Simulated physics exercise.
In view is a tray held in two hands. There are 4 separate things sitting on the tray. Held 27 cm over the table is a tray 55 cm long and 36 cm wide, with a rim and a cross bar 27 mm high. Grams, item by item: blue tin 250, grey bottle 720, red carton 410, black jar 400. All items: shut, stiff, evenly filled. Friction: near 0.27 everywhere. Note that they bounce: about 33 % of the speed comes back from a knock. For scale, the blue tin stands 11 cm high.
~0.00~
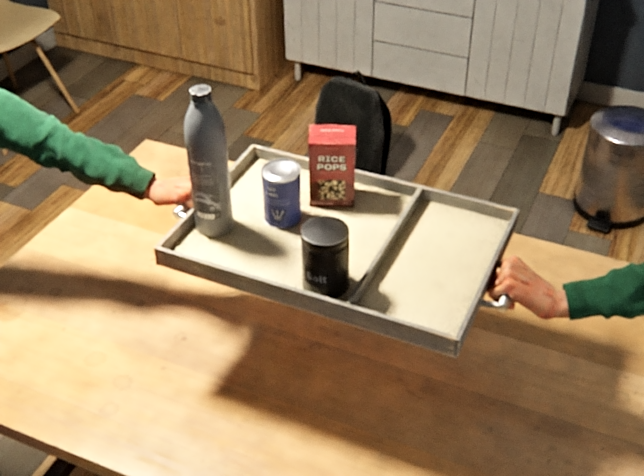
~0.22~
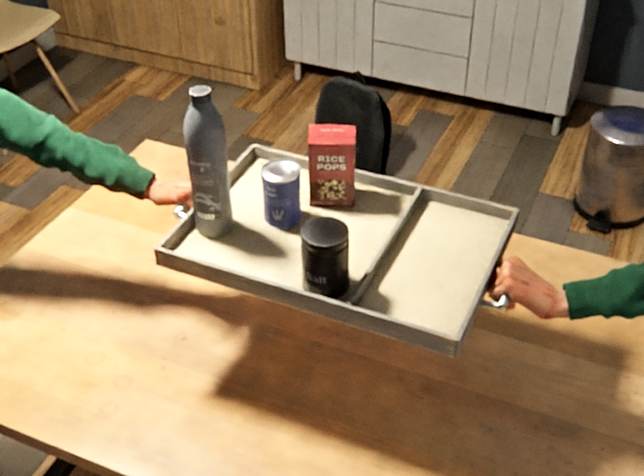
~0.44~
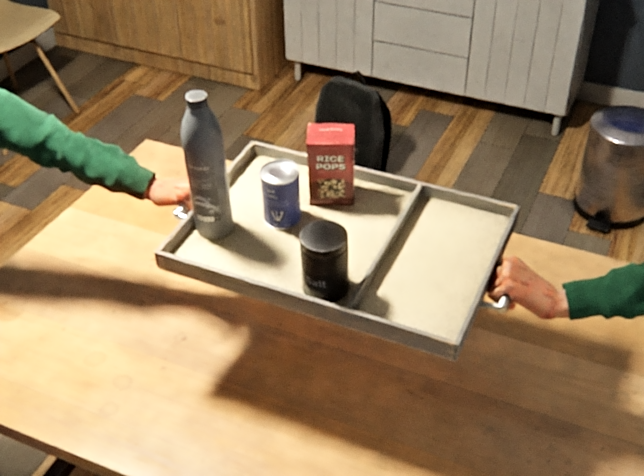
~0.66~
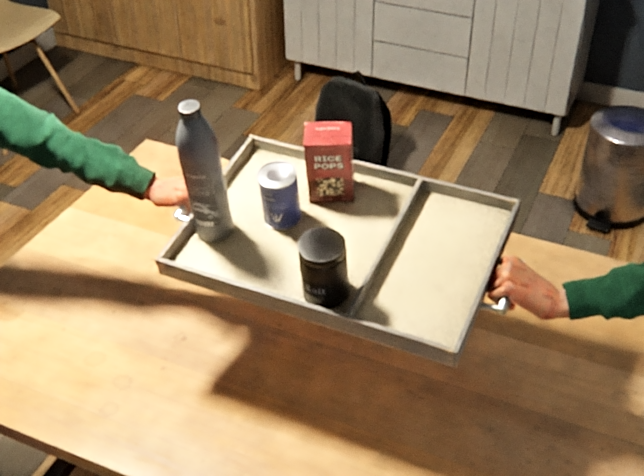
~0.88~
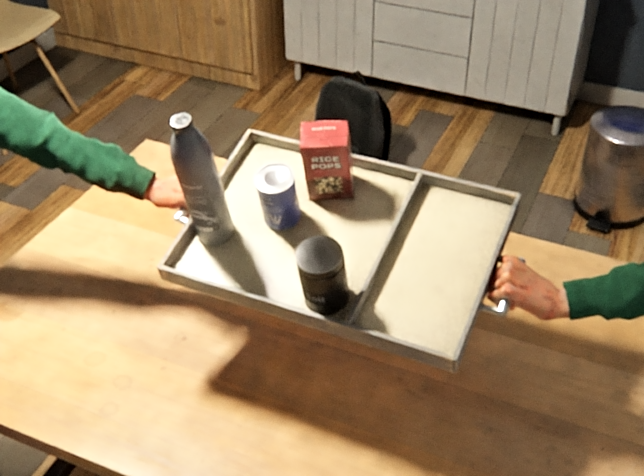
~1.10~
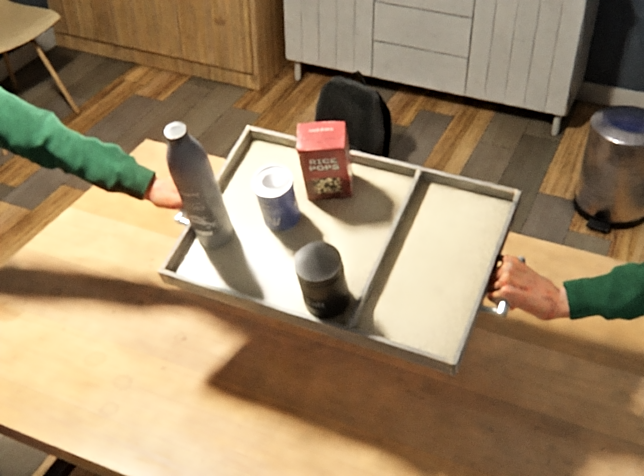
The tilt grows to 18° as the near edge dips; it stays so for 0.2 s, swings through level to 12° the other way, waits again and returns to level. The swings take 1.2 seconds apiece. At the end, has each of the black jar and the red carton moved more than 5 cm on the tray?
Outcome: I think the black jar lingers near its start; I think the red carton gets away from its start.
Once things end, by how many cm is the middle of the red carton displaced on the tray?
Net distance near 22 cm.
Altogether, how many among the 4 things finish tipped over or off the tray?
I get 1.
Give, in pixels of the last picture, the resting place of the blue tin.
It settles somewhere near (239, 242).
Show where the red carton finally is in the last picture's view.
In the end it sits at around (285, 232).
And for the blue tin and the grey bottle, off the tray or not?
Final state - blue tin: Inside the limits; grey bottle: Beyond the limits.
Around 1.80 s, tray at 14°, near edge down; grey bottle now off the tray; red carton shifted 17 cm near (291, 226); blue tin shifted 15 cm.
Around 2.30 s, tray at 5°, far edge down; red carton shifted 22 cm near (286, 226); blue tin shifted 16 cm.
Around 2.90 s, tray at 12°, far edge down; red carton shifted 22 cm near (289, 218); blue tin shifted 16 cm.
Finally (4.5 s), off the tray, grey bottle; not toppled but over 5 cm from the start, blue tin and red carton; black jar still in place (within 5 cm). Final places as that camera would see them, black jar near (323, 263), red carton near (285, 232).
